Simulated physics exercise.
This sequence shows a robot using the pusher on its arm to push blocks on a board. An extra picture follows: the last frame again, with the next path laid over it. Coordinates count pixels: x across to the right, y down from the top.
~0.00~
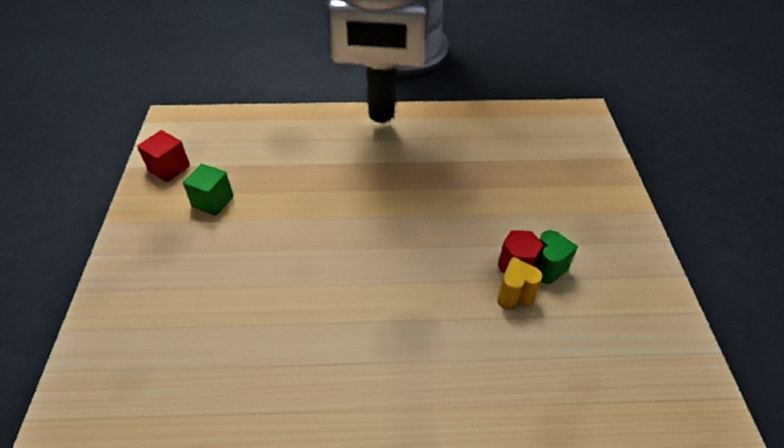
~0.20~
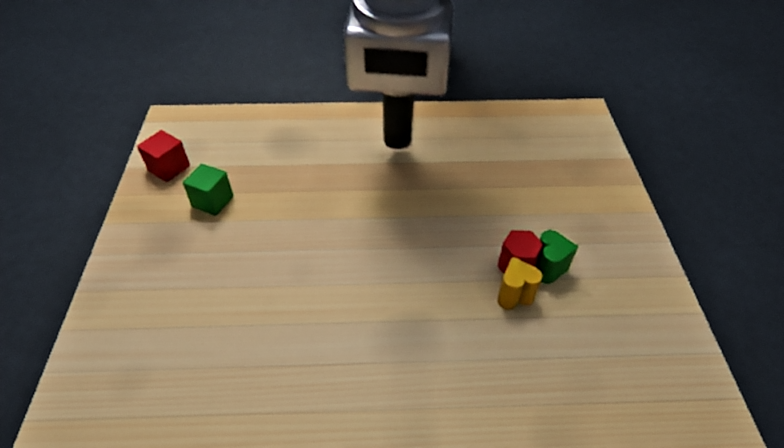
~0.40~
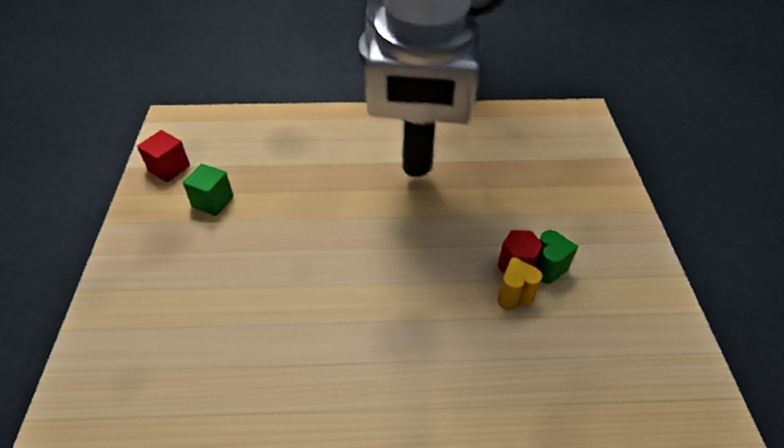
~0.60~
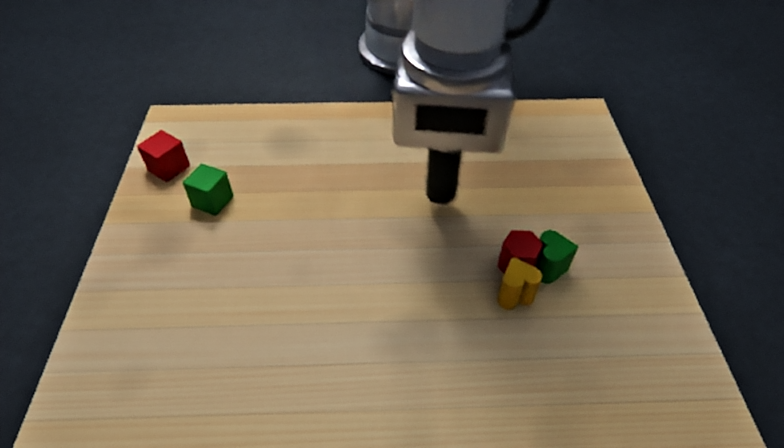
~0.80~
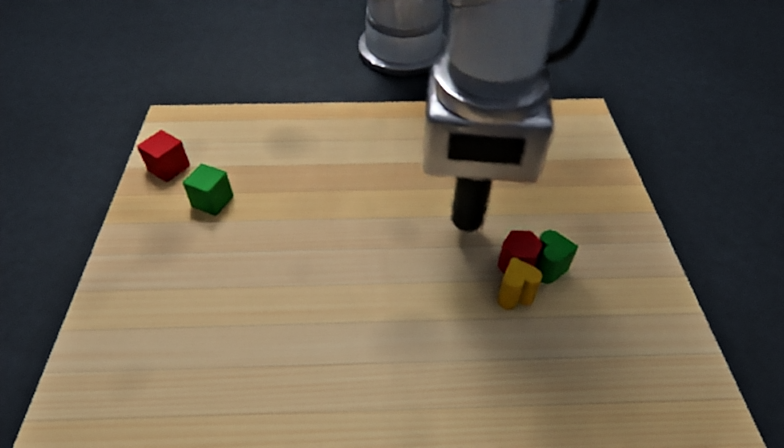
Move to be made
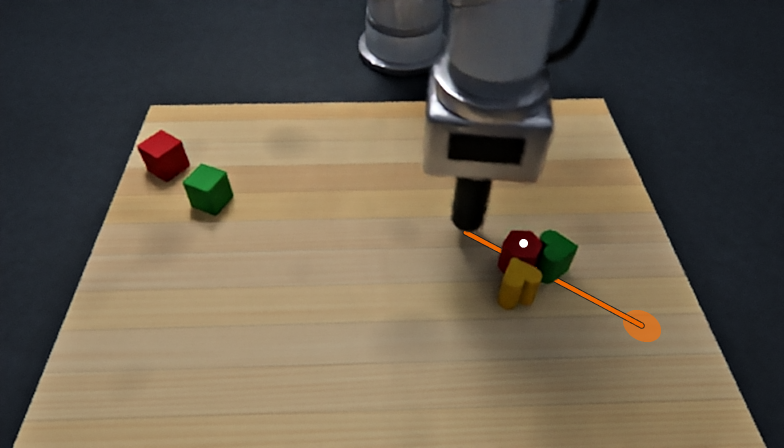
Robot arm with a black pusher moving forward and right across a wooden board, nearing clustered blocks that stay still.
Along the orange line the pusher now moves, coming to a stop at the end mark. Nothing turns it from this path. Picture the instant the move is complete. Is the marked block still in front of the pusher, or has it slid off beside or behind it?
In the end it is beside or behind the pusher.
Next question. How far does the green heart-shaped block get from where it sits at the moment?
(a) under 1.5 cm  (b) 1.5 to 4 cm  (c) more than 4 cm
Letter c.
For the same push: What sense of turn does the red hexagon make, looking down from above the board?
From above, it looks like the red hexagon goes clockwise.
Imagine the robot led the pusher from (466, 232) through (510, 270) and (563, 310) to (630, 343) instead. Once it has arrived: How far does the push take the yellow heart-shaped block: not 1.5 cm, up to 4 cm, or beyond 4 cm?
The best fit is 1.5 to 4 cm.
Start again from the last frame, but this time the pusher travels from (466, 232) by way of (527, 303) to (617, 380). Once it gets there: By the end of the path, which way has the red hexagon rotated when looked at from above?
The block spins anticlockwise.
Path on the board, in a line from (466, 232) to (642, 326); the dot is on the red hexagon.
On the path given first. One third of the way, pusher at (524, 249); yellow heart-shaped block at (523, 279); red hexagon at (549, 263), turned 35° clockwise; green heart-shaped block at (575, 252), turned 30° anticlockwise.
Two thirds of the way, pusher at (584, 280); yellow heart-shaped block at (523, 280), turned 15° clockwise; red hexagon at (581, 298), turned 85° clockwise; green heart-shaped block at (627, 266), turned 90° anticlockwise.
At the end, pusher at (649, 315); yellow heart-shaped block at (523, 280), turned 15° clockwise; red hexagon at (581, 299), turned 90° clockwise; green heart-shaped block at (654, 271), turned 175° anticlockwise.
